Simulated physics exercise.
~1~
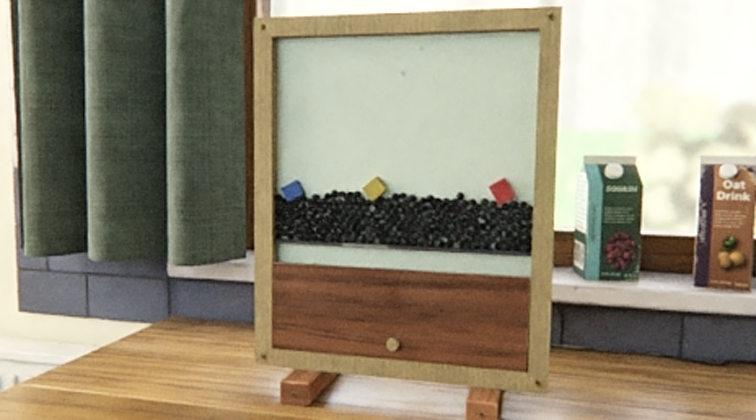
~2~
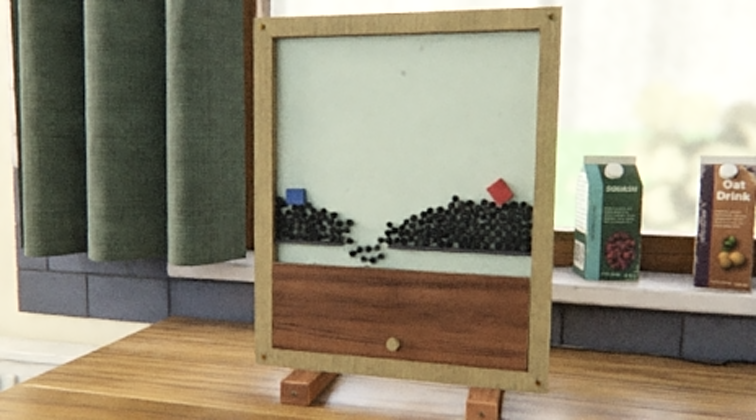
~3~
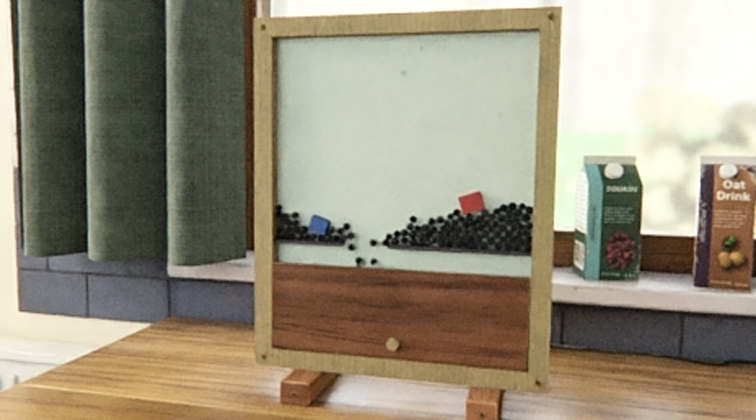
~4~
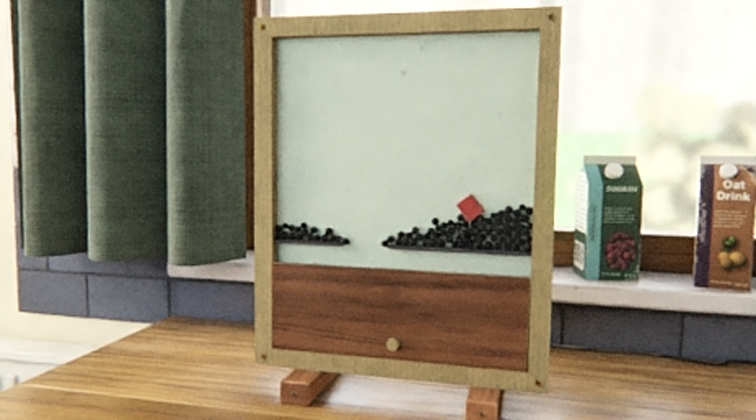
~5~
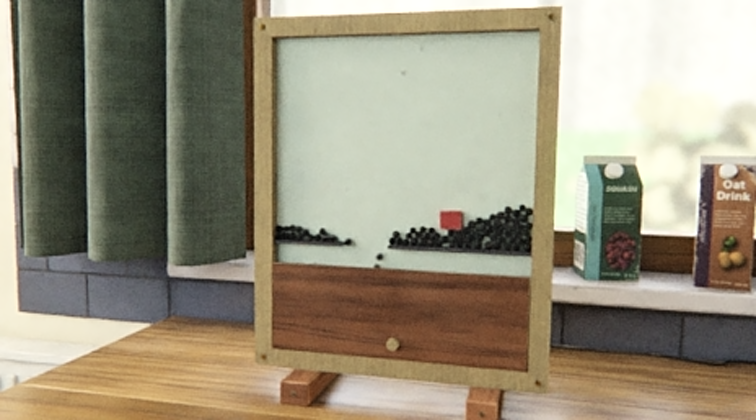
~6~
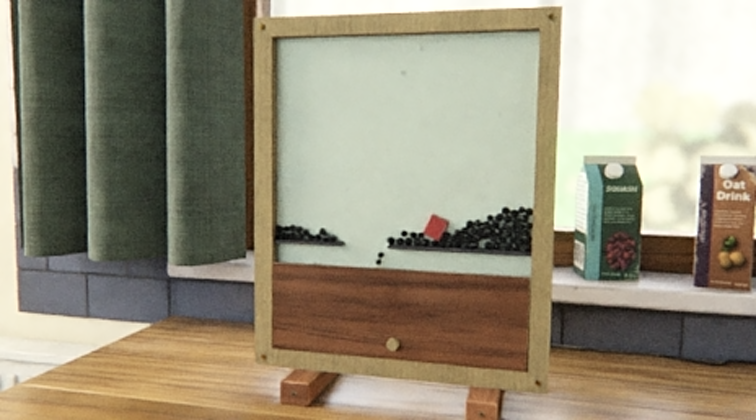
Black beads behind the clear front of an upright display drain through a gap in the floor, and the yellow block disappears first, then the blue one. The red block slides left and down the remaining right-hand heap, ending tilted near the gap.
